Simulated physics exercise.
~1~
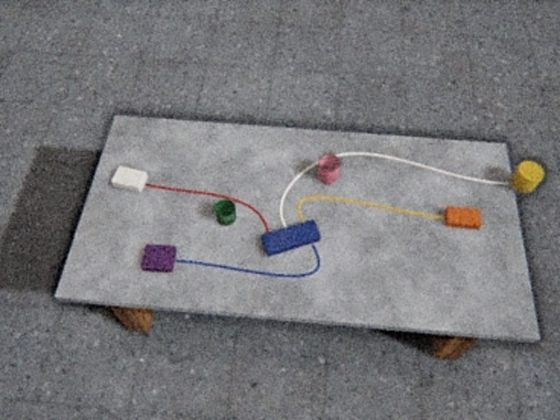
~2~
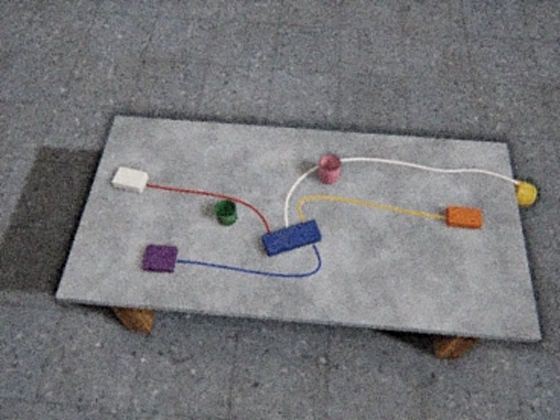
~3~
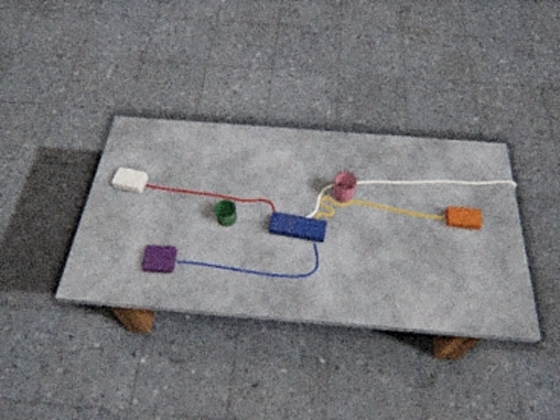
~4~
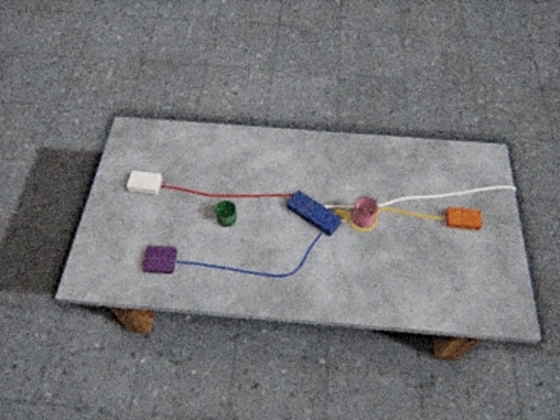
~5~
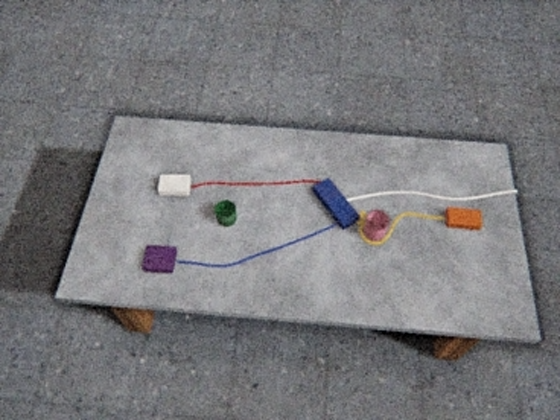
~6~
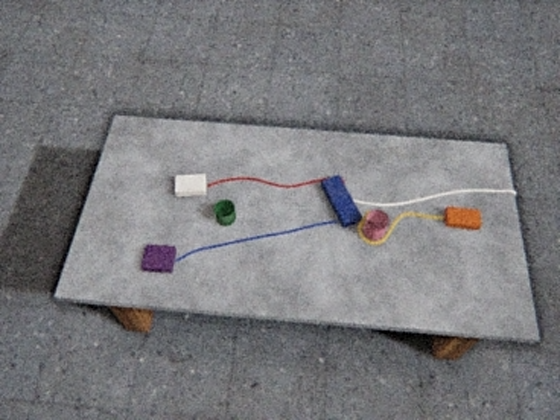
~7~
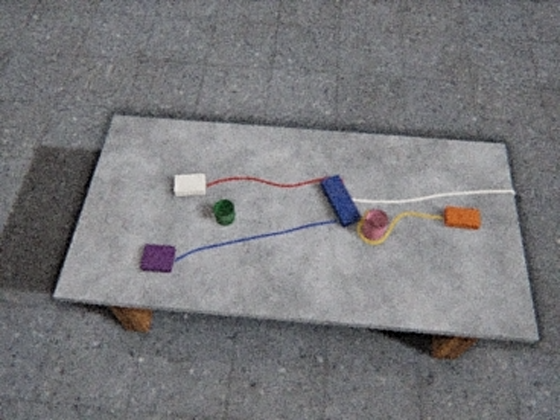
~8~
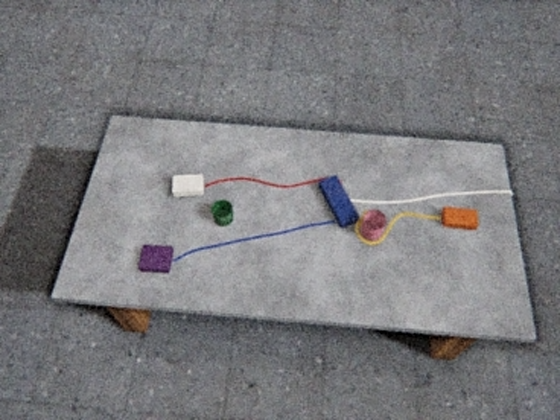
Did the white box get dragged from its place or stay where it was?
The white box was dragged to the right after the blue strip left its place, while the green cup hardly stirred.
A yellow speaker dropped past the table's right edge, and its white cable pulled the blue strip right, turning it. The pink mug was pushed right and toward the viewer, the white box slid right, and everything left on the table came to rest.
